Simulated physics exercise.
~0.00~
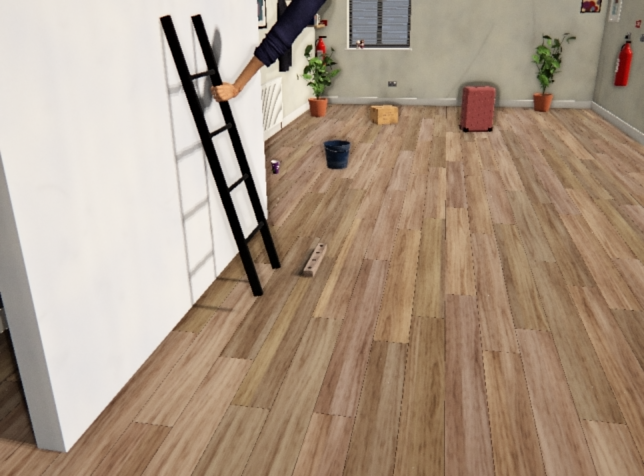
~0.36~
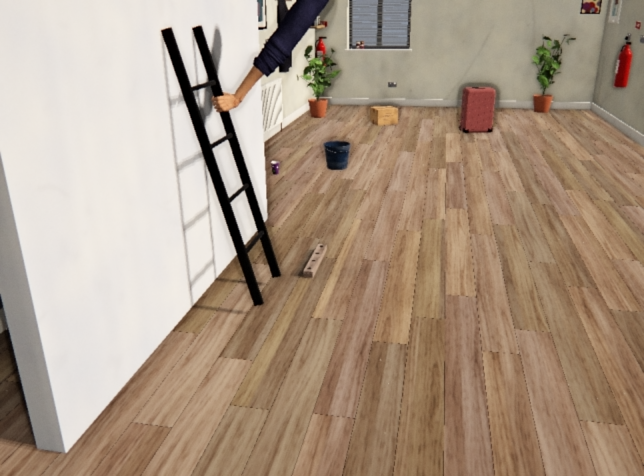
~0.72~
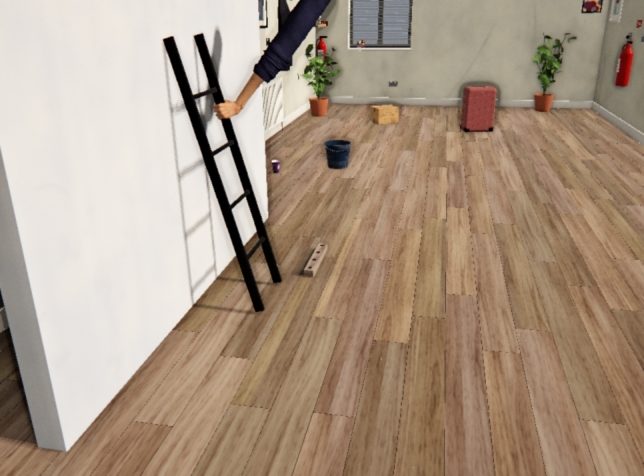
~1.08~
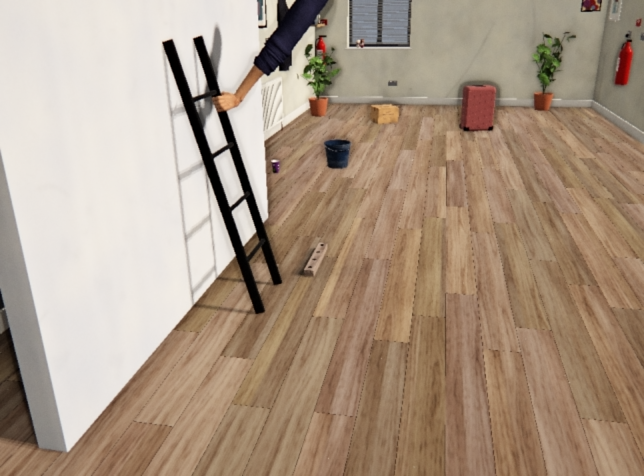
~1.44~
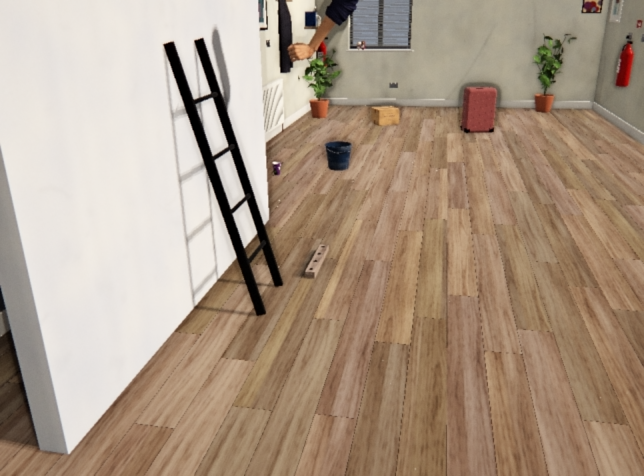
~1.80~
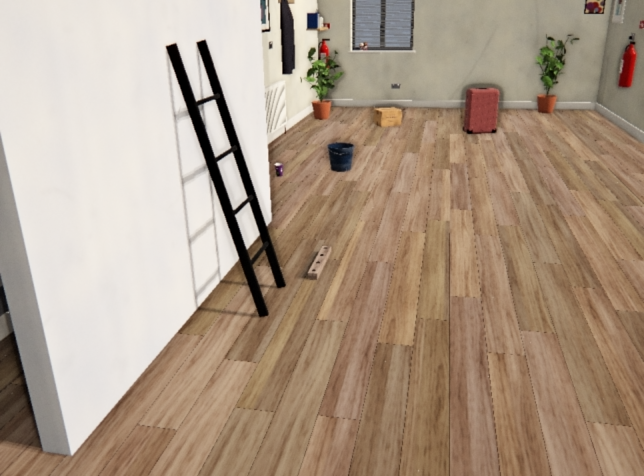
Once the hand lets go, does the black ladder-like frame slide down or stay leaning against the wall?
The black ladder-like frame stays leaning against the white wall after the hand lets go.
